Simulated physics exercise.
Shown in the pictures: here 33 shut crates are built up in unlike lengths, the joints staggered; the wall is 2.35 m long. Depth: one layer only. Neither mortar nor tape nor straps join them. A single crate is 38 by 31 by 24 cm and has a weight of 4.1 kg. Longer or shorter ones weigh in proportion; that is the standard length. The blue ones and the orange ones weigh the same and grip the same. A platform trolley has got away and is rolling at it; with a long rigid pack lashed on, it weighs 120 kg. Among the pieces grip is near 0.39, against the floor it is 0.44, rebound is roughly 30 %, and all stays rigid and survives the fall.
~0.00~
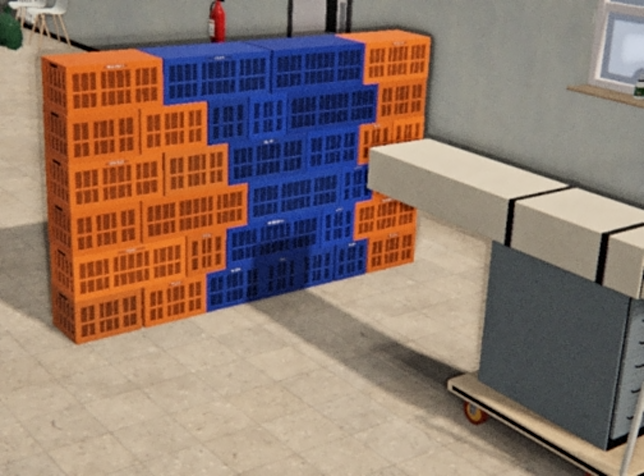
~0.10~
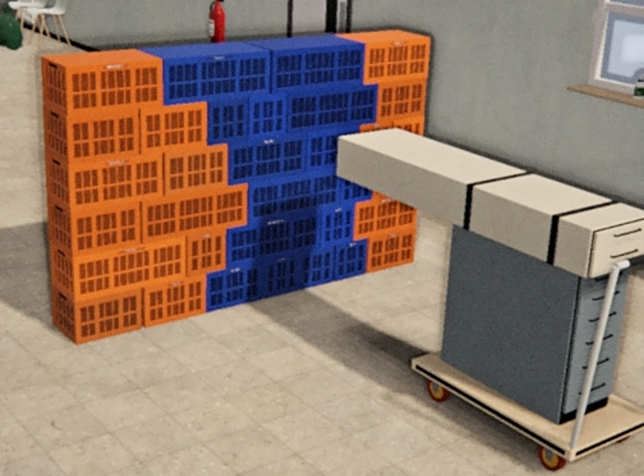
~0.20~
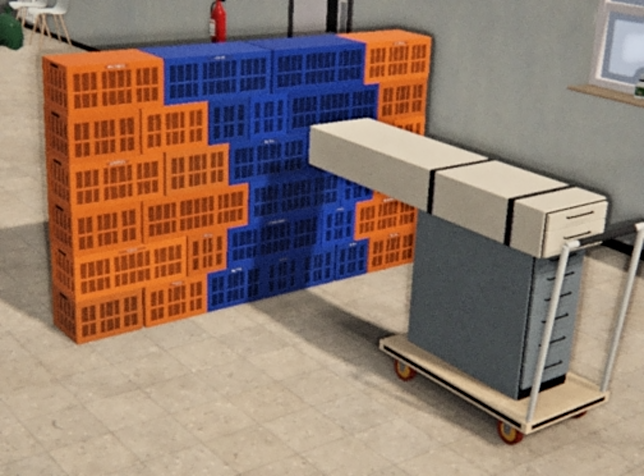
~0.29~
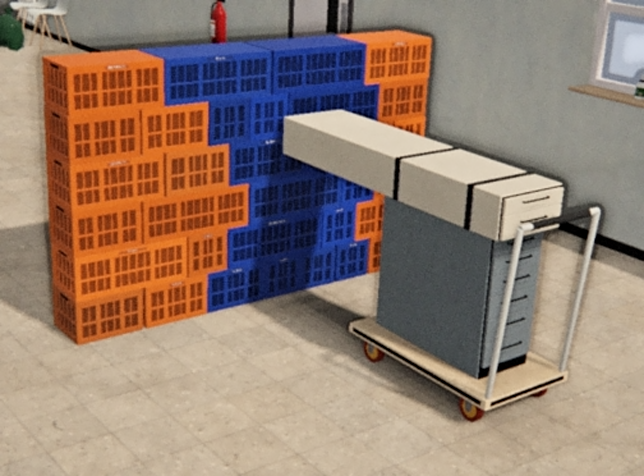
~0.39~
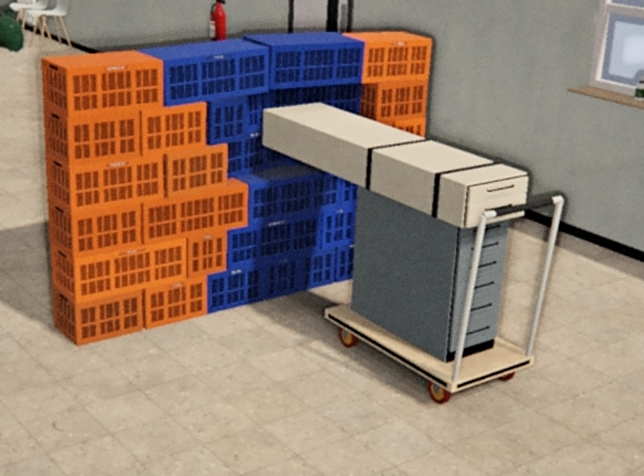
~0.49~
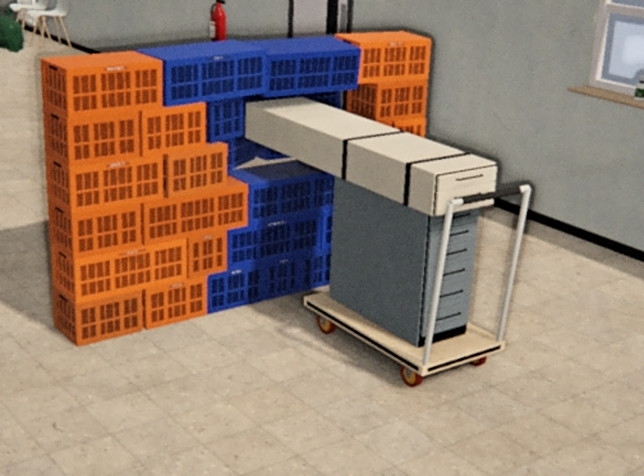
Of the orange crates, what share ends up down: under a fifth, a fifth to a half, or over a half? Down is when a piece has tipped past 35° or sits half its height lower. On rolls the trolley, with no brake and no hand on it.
Under a fifth.
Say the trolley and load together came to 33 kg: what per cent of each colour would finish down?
You'd get orange 0 and blue 40 percent.
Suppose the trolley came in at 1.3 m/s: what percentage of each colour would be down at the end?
You'd end up with orange at 0 per cent down and blue at 50 per cent.
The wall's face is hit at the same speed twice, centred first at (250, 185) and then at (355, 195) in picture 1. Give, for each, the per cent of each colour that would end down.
Orange 20 then 30, blue 50 then 30 per cent.
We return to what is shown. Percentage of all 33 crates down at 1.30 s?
10 %.
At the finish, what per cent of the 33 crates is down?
Estimate: About 15% of them.
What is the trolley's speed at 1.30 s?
Near 0.8 m/s.
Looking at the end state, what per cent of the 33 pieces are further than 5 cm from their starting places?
Result: 40 per cent.
After 0.80 s, load 93 cm past the wall's line, still rolling; none of the 18 orange crates down (4 of 33 in all colours); top orange crate unmoved; top blue crate 11 cm lower.
After 1.30 s, load 1.47 m past the wall's line, still rolling; none of the 18 orange crates down (4 of 33 in all colours); top orange crate unmoved; top blue crate 11 cm lower.
In the end (3.5 s), load 1.79 m past the wall's line, stopped; none of the 18 orange crates down (5 of 33 in all colours); top orange crate unmoved; top blue crate 11 cm lower. That is 0 per cent. From the last view, middles, top orange crate near (101, 84), top blue crate near (183, 51).
